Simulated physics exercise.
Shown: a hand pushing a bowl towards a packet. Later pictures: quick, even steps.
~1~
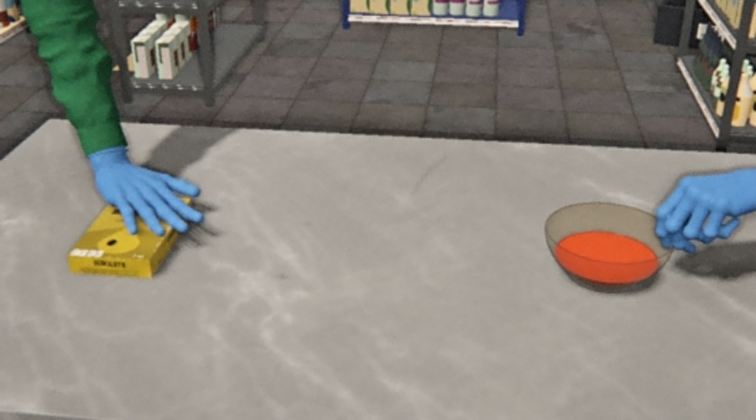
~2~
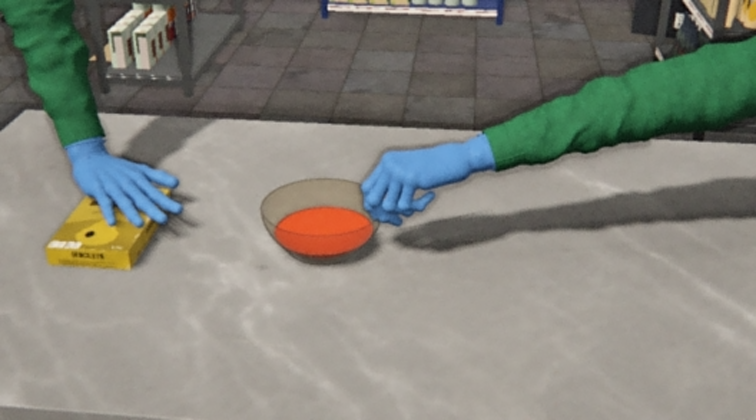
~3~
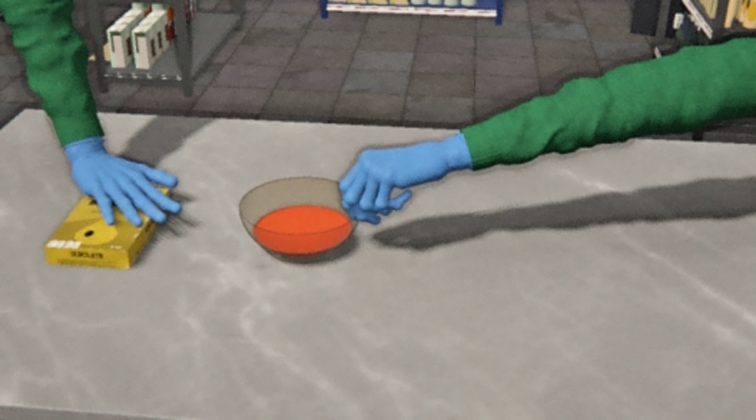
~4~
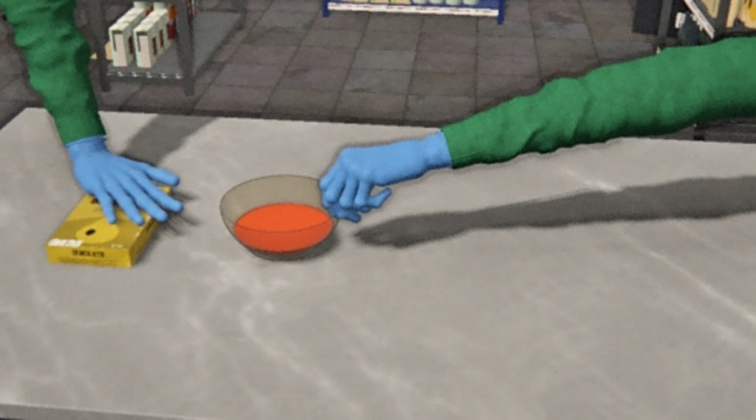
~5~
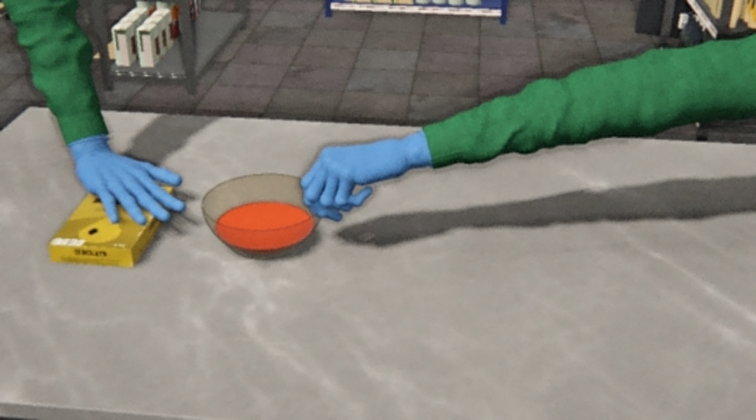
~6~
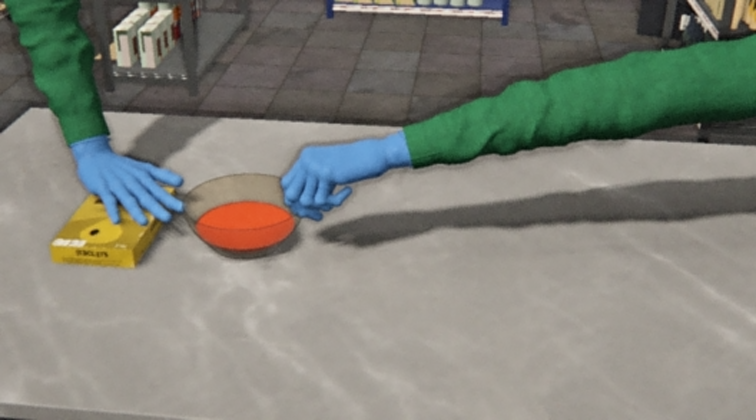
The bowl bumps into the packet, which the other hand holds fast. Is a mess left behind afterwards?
It fails to run over.
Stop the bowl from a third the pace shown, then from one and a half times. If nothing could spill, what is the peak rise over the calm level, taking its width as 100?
The wave tops out at around 5 per cent of the width, and then at around 25 per cent.
A moment on, the bowl meets the packet.
Further on, the tomato juice surges up the wall; the wave climbs under half way to the rim.
When it is over, the bowl stands at the packet; all is still inside.
